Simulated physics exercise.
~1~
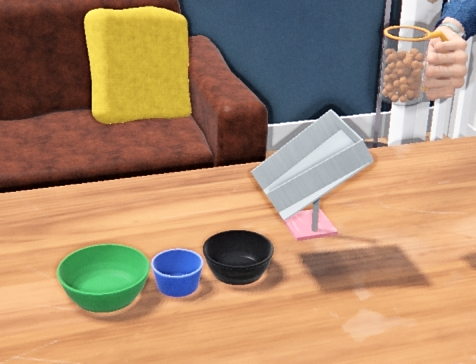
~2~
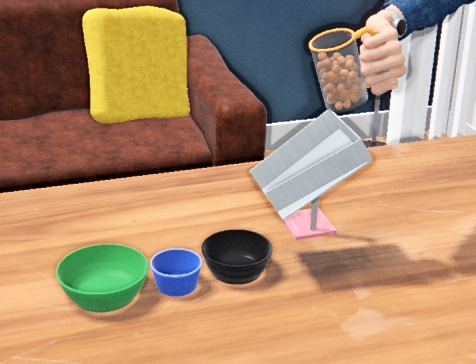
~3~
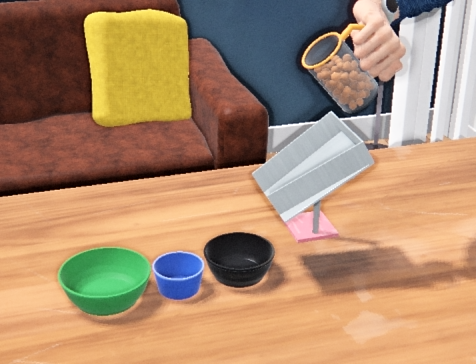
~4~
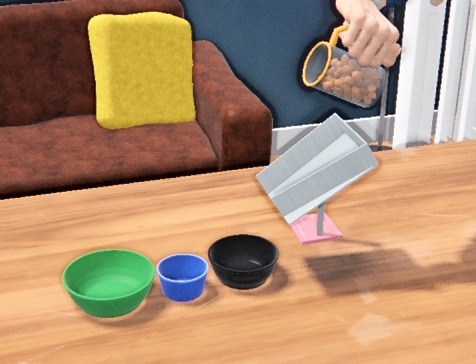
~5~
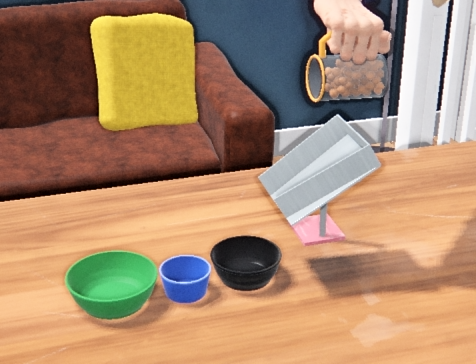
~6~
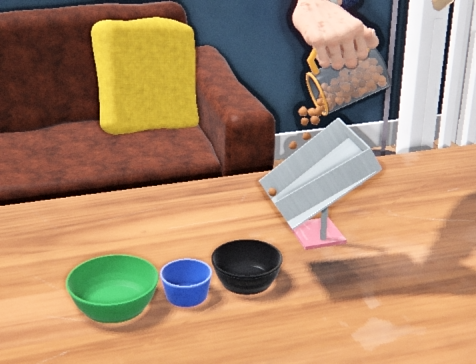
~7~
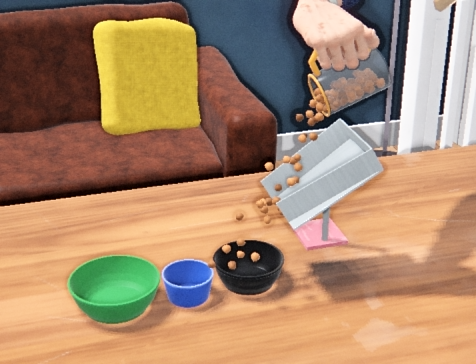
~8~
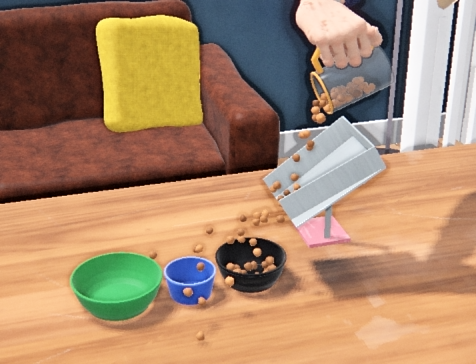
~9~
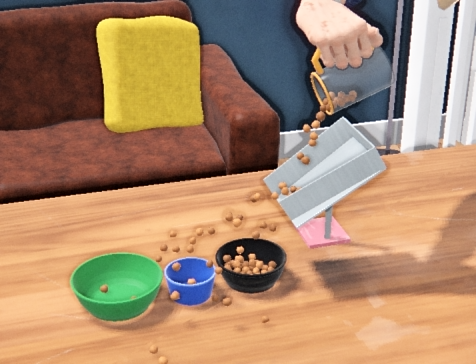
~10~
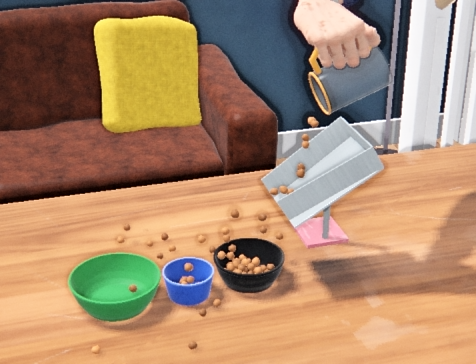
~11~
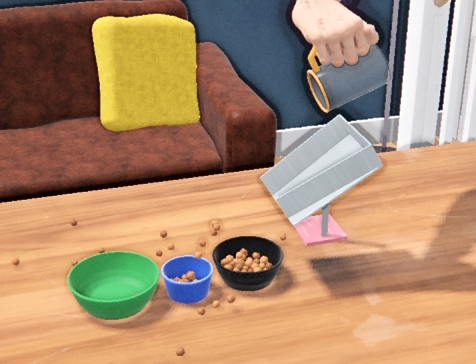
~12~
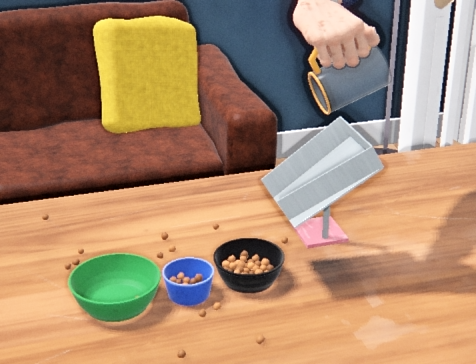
On a wooden table, hazelnuts poured by hand from a cup tumbling down a slope into black and blue bowls, some scattering.
